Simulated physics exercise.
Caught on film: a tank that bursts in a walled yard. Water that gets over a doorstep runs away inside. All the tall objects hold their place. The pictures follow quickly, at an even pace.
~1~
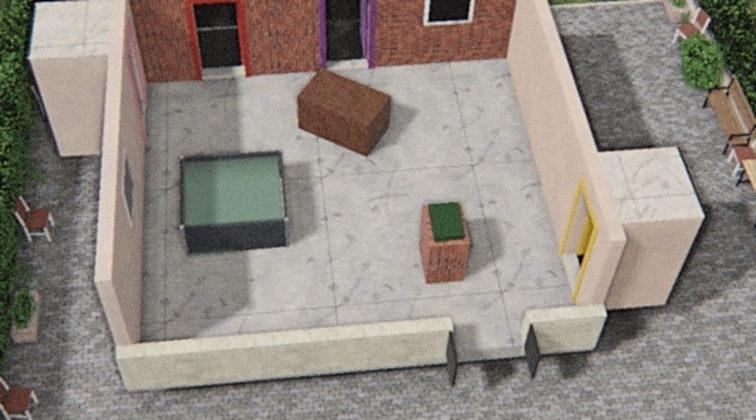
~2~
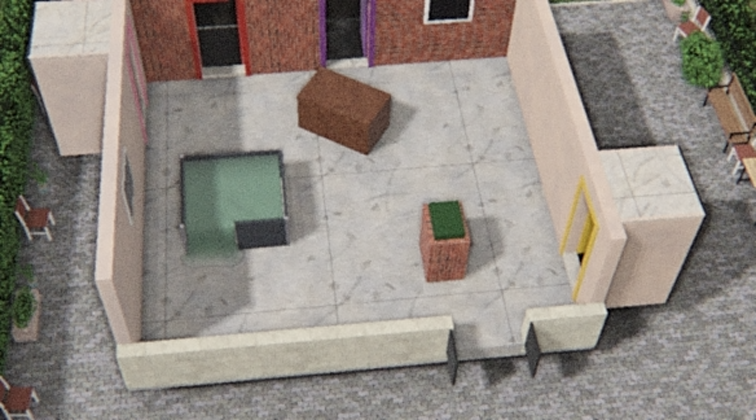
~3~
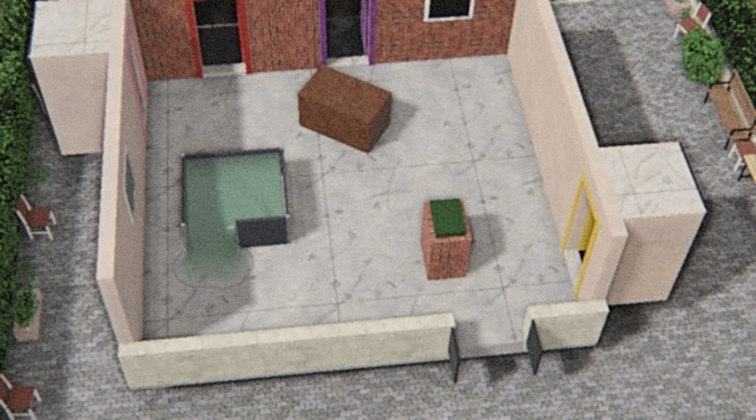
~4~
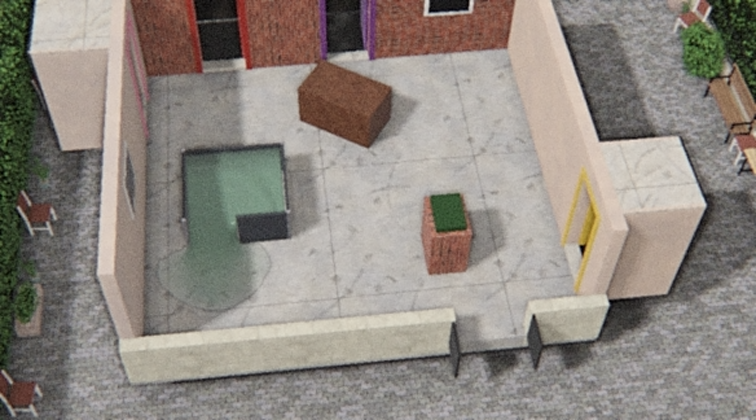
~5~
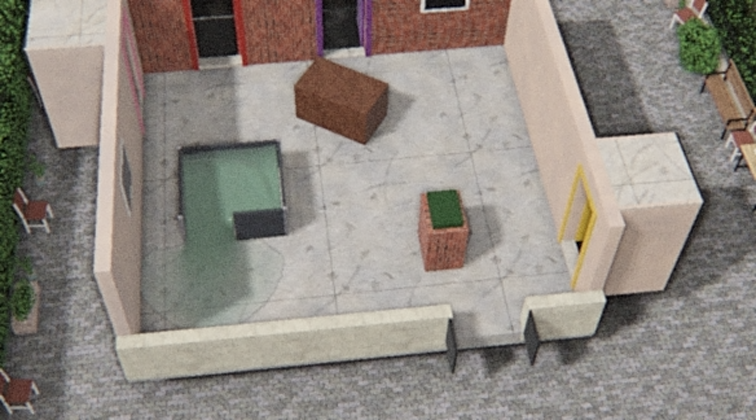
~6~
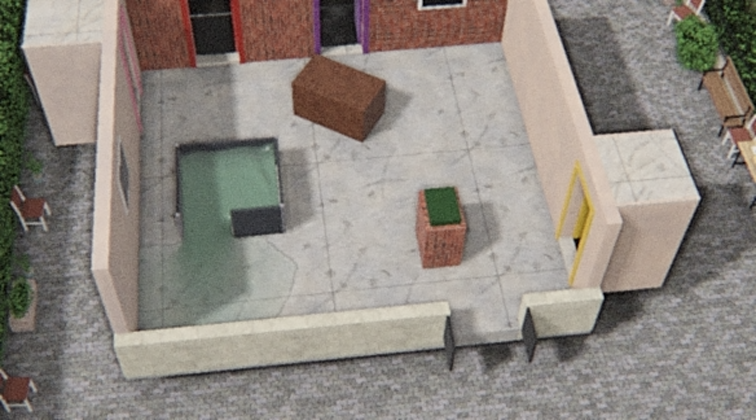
A tank in a walled yard bursts at its front, and greenish water spreads across the paving.
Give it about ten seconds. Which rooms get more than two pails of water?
The red door admits no more than that; the purple door admits no more than that; the yellow door admits no more than that; the pink door admits no more than that.
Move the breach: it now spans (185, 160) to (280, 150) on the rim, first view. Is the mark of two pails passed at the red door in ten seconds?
Red is over.
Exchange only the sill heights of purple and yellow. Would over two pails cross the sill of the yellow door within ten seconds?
The yellow one is over.
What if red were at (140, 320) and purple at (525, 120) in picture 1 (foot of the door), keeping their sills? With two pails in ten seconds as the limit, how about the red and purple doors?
The red one lets more in; the purple one keeps below it.
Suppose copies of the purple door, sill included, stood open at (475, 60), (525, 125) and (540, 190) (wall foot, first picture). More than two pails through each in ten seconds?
As listed: Keeps below it, holds, is under.
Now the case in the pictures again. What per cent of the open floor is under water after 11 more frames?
Near 15 in a hundred.
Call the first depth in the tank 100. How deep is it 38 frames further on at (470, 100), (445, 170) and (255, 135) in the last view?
Roughly 0, 2 and 0 per cent, in turn.
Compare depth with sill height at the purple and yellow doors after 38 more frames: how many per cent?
About 0 and 100 per cent.
A moment on, water covers 15 % of the floor; the red door not reached, the purple door not reached, the yellow door not reached, the pink door not reached.
Next, water covers 15 % of the floor; the red door not reached, the purple door not reached, the yellow door not reached, the pink door not reached.
Then, water covers 30 % of the floor; the red door not reached, the purple door not reached, the yellow door not reached, the pink door not reached.
Later, water covers 55 % of the floor; the red door not reached, the purple door not reached, the yellow door under two buckets in, the pink door wet at the sill, nothing in.
In the end, water covers 90 % of the floor; the red door wet at the sill, nothing in, the purple door not reached, the yellow door under two buckets in, the pink door wet at the sill, nothing in.
